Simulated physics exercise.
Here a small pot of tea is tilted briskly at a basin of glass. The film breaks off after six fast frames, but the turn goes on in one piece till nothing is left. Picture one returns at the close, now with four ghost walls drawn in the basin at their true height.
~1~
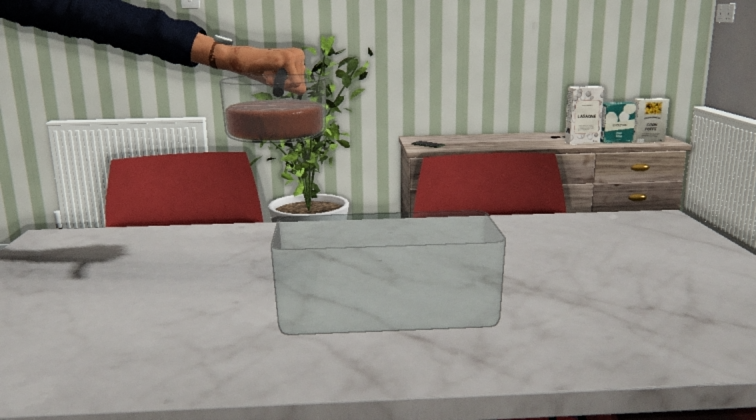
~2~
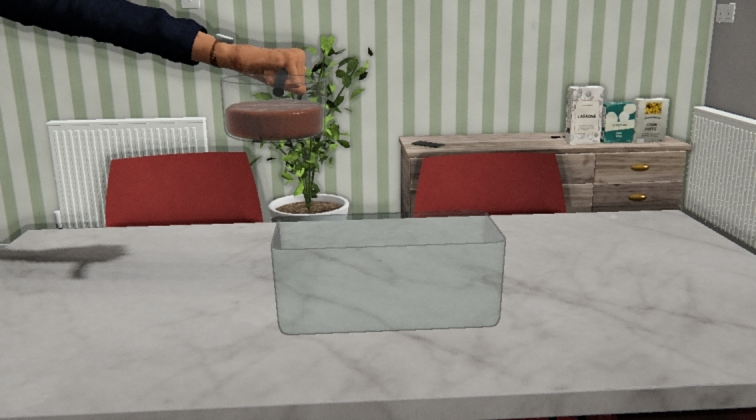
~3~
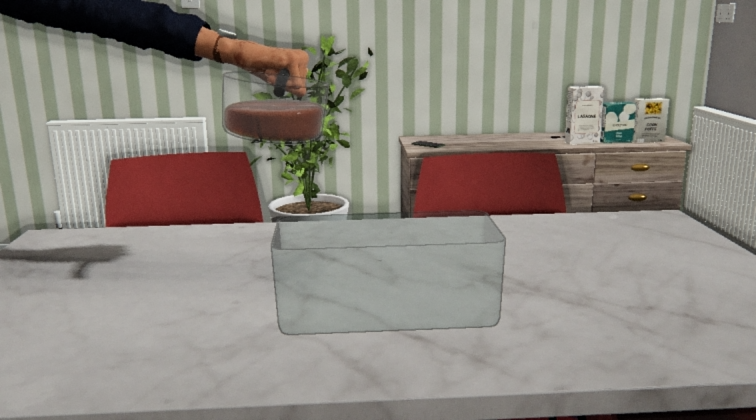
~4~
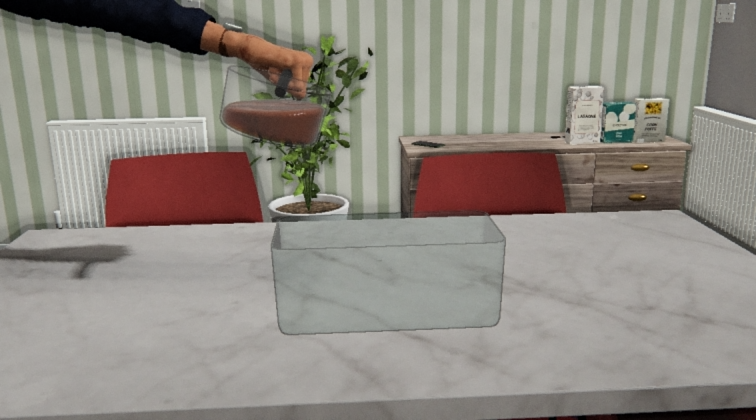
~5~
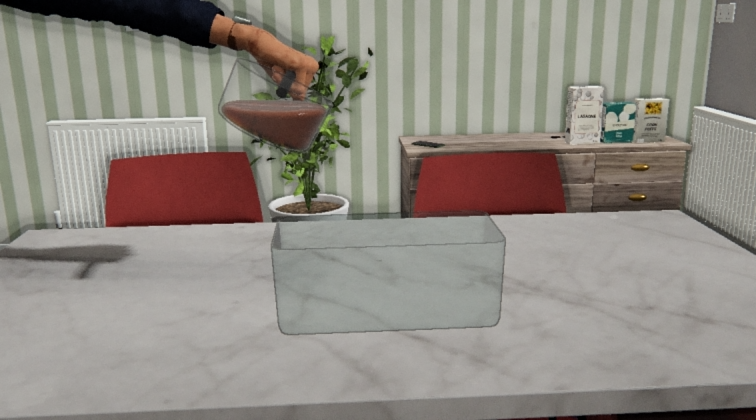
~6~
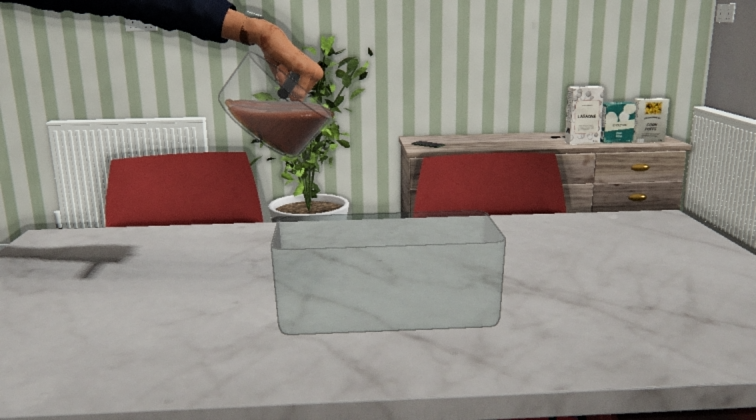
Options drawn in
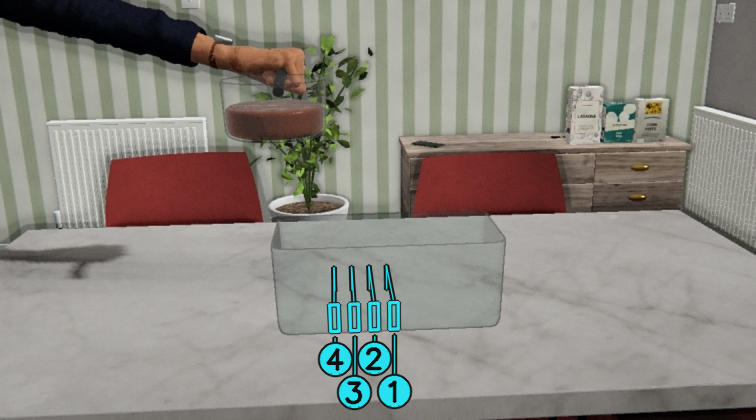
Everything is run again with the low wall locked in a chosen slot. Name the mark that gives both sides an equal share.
The best slot is 2.
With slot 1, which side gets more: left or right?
The left one.
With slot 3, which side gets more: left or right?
More ends on the right.
On the marked copy, 1 at (394, 335); 2 at (374, 336); 3 at (354, 336); 4 at (335, 337).
For slot 1, about 86 % ends left of the wall and 13 % right of it.
For slot 2, about 51 % ends left of the wall and 48 % right of it.
For slot 3, about 26 % ends left of the wall and 73 % right of it.
For slot 4, about 6 % ends left of the wall and 93 % right of it.
